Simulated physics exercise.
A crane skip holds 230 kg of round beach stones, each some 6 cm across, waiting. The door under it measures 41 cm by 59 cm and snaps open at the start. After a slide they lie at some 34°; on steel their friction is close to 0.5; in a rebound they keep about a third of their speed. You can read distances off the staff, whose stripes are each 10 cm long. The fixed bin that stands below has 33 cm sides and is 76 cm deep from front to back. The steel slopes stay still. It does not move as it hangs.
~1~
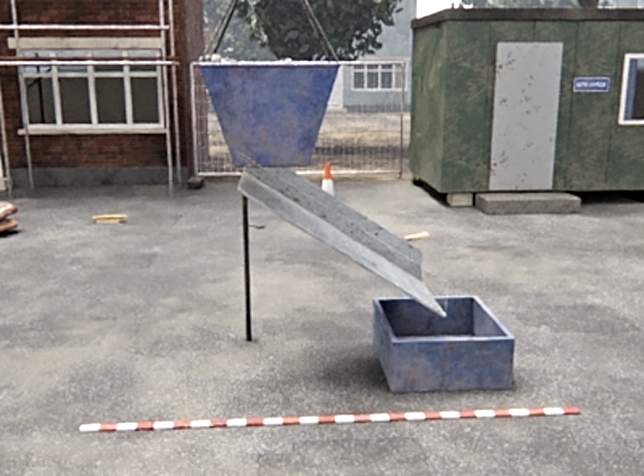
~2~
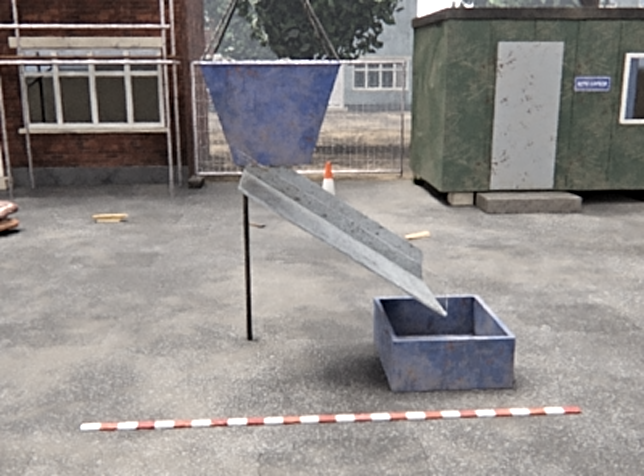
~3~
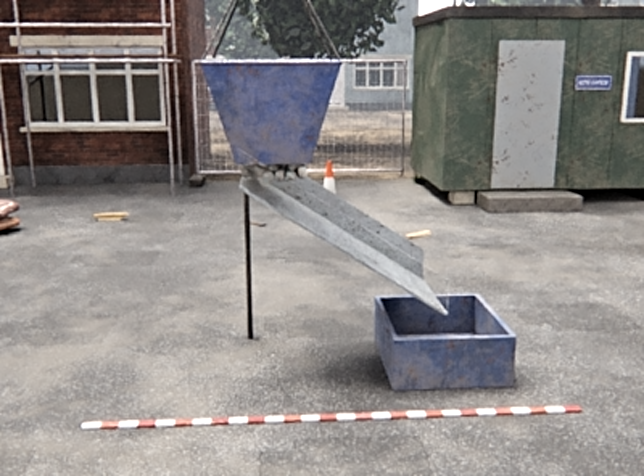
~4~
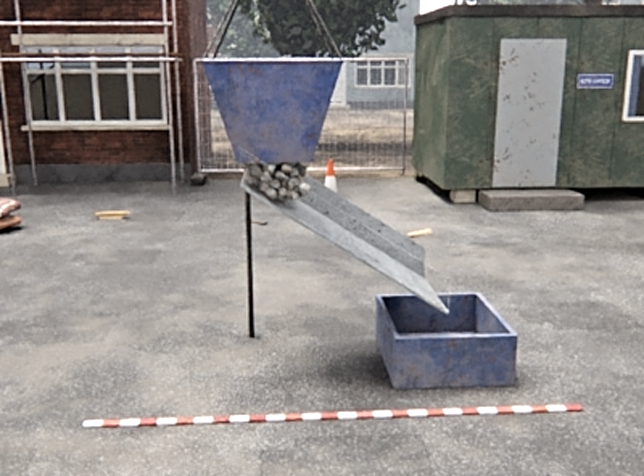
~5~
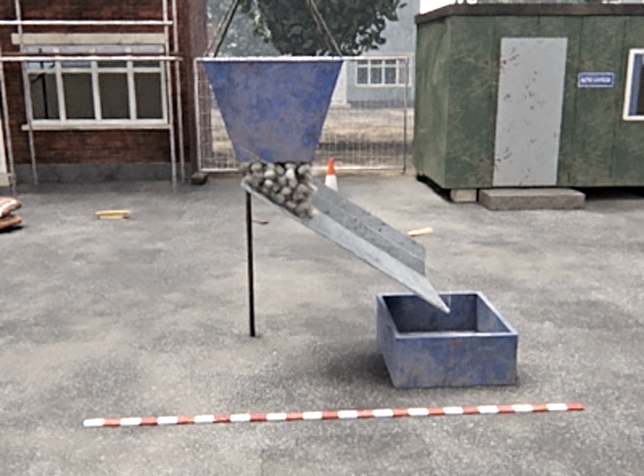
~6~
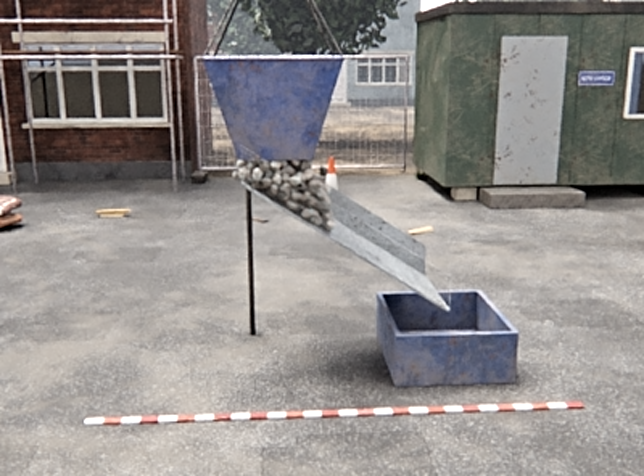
Grey rounded stones sit out of sight in a blue skip hung above a sloping metal chute, then begin to show at its underside. They pour out onto the top of the chute and bunch up there, and the growing pile slides a short way down to the right, above an empty blue box.
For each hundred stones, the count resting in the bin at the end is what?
It is about 74.
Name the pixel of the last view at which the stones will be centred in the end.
I'd point to close to (465, 340) in the last picture.
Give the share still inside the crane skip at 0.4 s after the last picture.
Near 25 % is still in there.
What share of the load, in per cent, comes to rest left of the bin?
About 5 percent.
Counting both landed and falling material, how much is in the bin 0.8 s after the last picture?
Roughly 35 percent by that time.
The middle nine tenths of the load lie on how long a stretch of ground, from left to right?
I'd say close to 130 cm, left to right.
Then, 0.4 s after the last picture, 26 % in the crane skip, 68 % on the steel, 3 % falling or lying left of the bin, 3 % falling or lying in the bin; the stones farthest right are at (474, 307).
Then, 0.8 s after the last picture, 0 % in the crane skip, 62 % on the steel, 3 % falling or lying left of the bin, 33 % falling or lying in the bin, 2 % falling or lying beside or right of the bin; the stones farthest right are at (535, 325).
Then, 1.4 s after the last picture, 0 % in the crane skip, 18 % on the steel, 3 % falling or lying left of the bin, 66 % falling or lying in the bin, 12 % falling or lying beside or right of the bin; the stones farthest right are at (617, 336).
Then, 2.3 s after the last picture, 0 % in the crane skip, 3 % falling or lying left of the bin, 74 % falling or lying in the bin, 23 % falling or lying beside or right of the bin.
Then, 4.2 s after the last picture, 0 % in the crane skip, 3 % left of the bin, 74 % in the bin, 23 % beside or right of the bin.
